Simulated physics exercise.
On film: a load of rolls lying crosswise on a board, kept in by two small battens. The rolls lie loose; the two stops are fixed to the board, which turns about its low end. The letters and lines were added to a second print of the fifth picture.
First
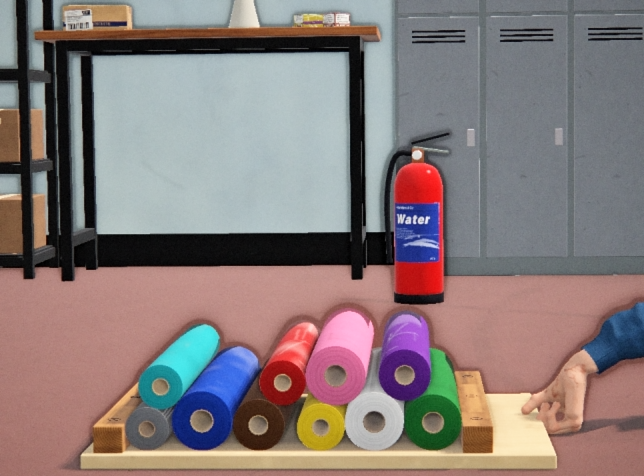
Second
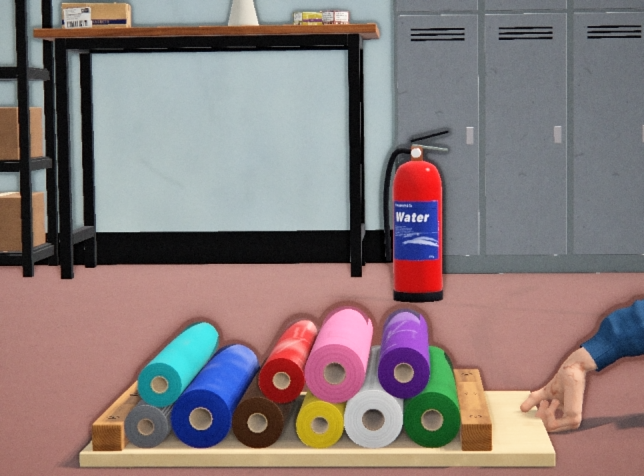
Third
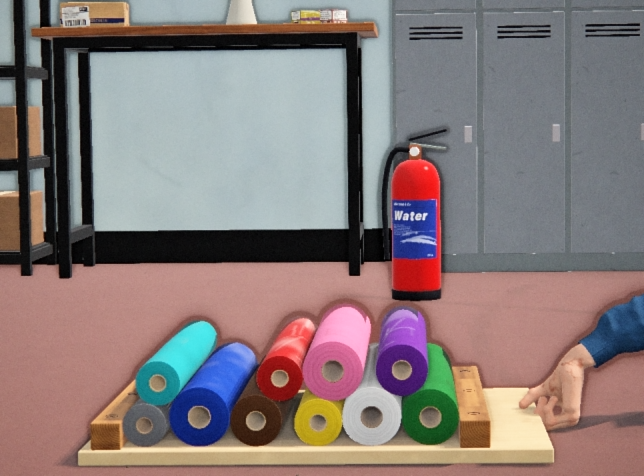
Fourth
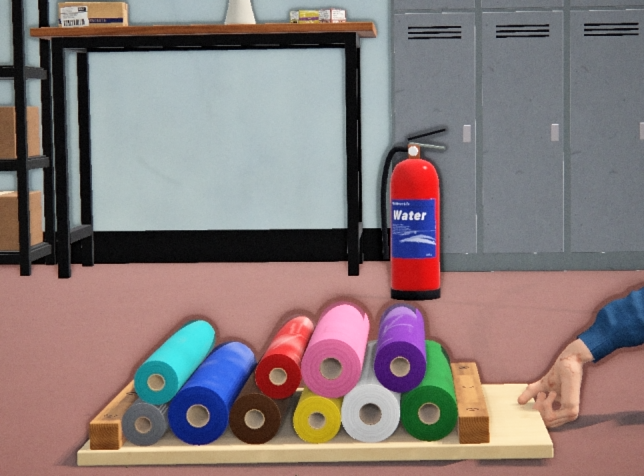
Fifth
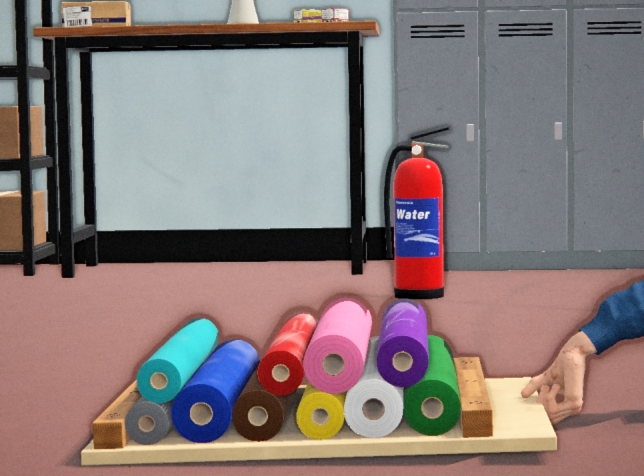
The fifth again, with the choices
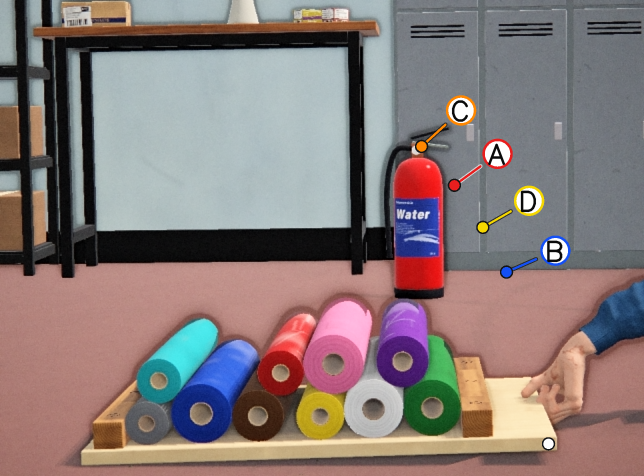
A hand in a blue sleeve rests its fingers on the right end of a pale board in a workroom seen from the front, with grey lockers, a dark-legged table and a red extinguisher behind. Loose rolls in turquoise, grey, blue, brown, red, yellow, pink, white, purple and green lie between two wooden battens. The view shifts very slightly, while the hand, board and rolls barely move.
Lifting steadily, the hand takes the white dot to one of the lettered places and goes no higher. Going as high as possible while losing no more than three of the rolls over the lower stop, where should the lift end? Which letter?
No higher than D.
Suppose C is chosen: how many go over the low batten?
With C, four.
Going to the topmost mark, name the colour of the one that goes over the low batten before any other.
First is the turquoise one.
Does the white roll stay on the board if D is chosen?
Yes, with D.
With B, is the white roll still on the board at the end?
Yes.
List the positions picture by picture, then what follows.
In the first frame, board (326, 416); blue roll (202, 421).
In the second frame, blue roll (201, 419); brown roll (257, 423).
In the third frame, board (323, 411); white roll (372, 416); green roll (431, 417); pink roll (333, 370).
In the fourth frame, board (322, 409); blue roll (198, 415).
In the fifth frame, board (326, 405); blue roll (202, 414).
On the marked copy, A at (454, 185); B at (507, 272); C at (421, 147); D at (483, 227); the white dot at (549, 444).
Following D. Soon after the start, board at 17°.
Later, board at 29°.
In the end, board at 29°, one over the low batten (turquoise).
As for the rest, A four over the low batten (pink, red, purple, turquoise); B one over the low batten (turquoise); C four over the low batten (pink, red, purple, turquoise).
